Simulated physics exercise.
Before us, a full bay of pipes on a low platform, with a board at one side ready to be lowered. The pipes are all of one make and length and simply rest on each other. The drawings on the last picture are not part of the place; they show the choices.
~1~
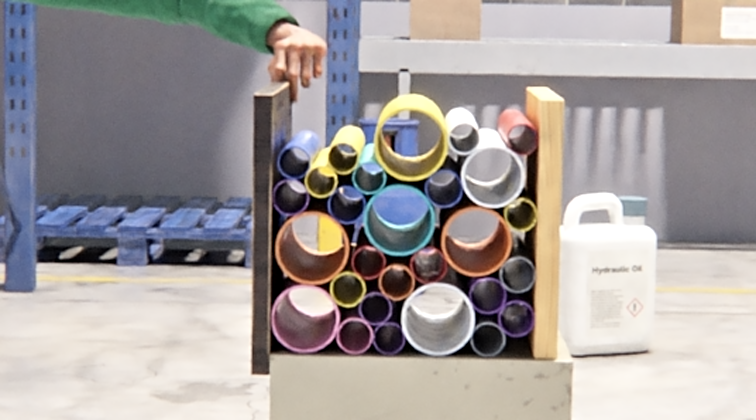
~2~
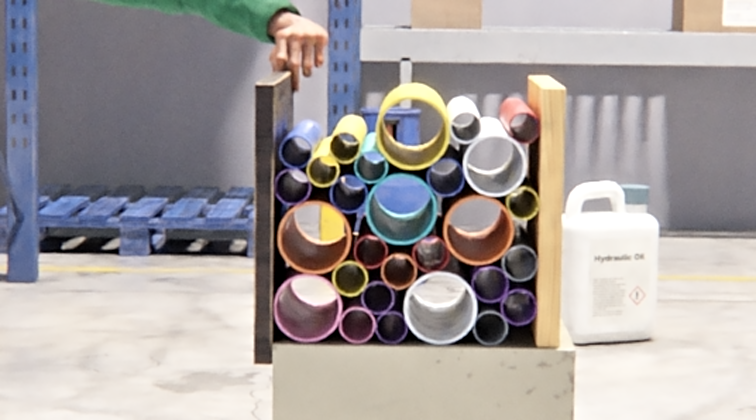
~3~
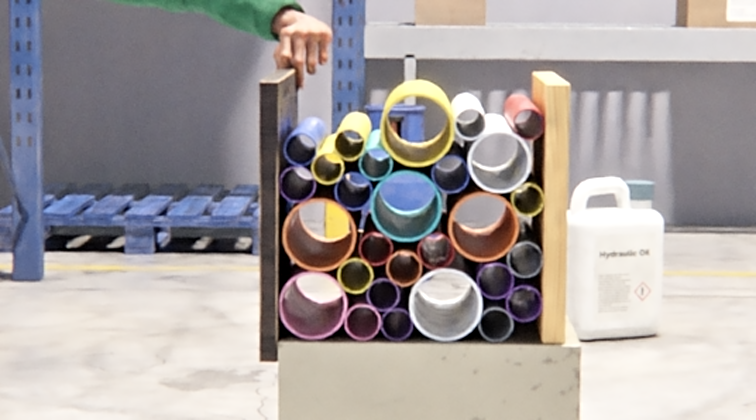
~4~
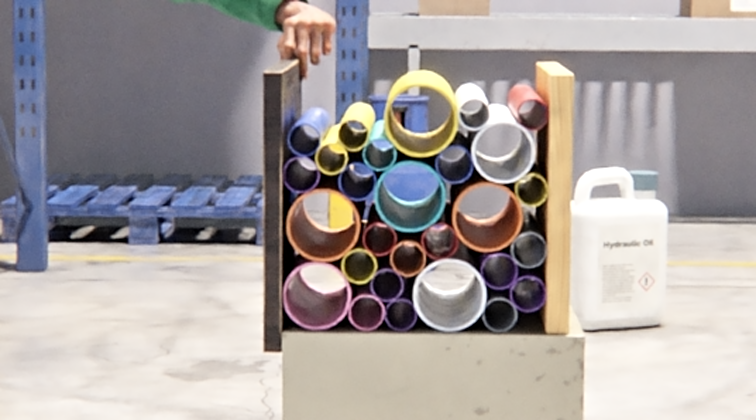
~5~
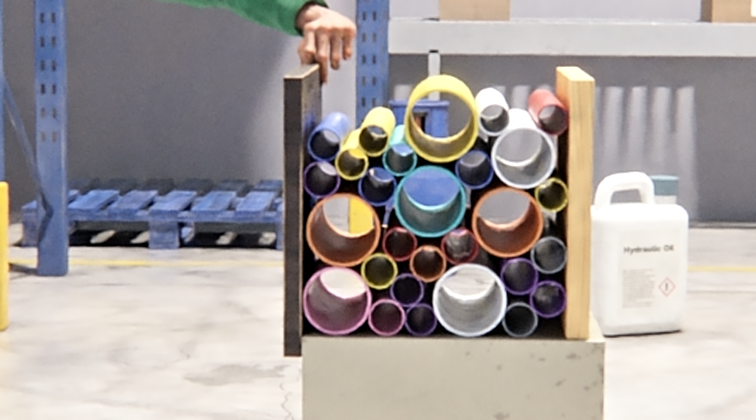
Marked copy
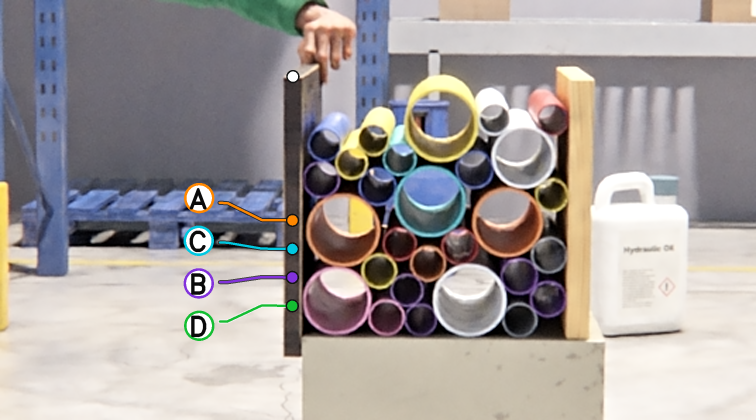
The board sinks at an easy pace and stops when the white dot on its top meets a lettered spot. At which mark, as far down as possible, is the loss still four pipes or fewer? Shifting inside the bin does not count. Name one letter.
Lower it to C and no more.
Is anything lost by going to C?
Yes, at C.
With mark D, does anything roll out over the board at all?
Yes, at D.
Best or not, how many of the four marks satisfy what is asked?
The number is two.
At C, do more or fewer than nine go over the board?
At C, fewer than nine.
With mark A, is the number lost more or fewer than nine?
It loses fewer than nine.
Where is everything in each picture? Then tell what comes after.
The first frame shows a purple pipe (291, 197); a blue pipe (294, 163); side board (273, 218).
The second frame shows side board (275, 207); a pink pipe (307, 308).
The third frame shows a purple pipe (524, 303); a grey pipe (525, 259).
The fourth frame shows a turquoise pipe (410, 197); a purple pipe (301, 174).
The fifth frame shows a blue pipe (324, 145); side board (304, 200); a pink pipe (337, 301).
On the marked copy, A at (293, 220); B at (293, 277); C at (293, 249); D at (293, 305); the white dot at (293, 76).
With C. Early on, top of the board (303, 152).
Further on, top of the board (302, 238).
At the end, top of the board (302, 248), four out over the board.
As for the rest, A four out over the board; B more than four out over the board; D more than four out over the board.
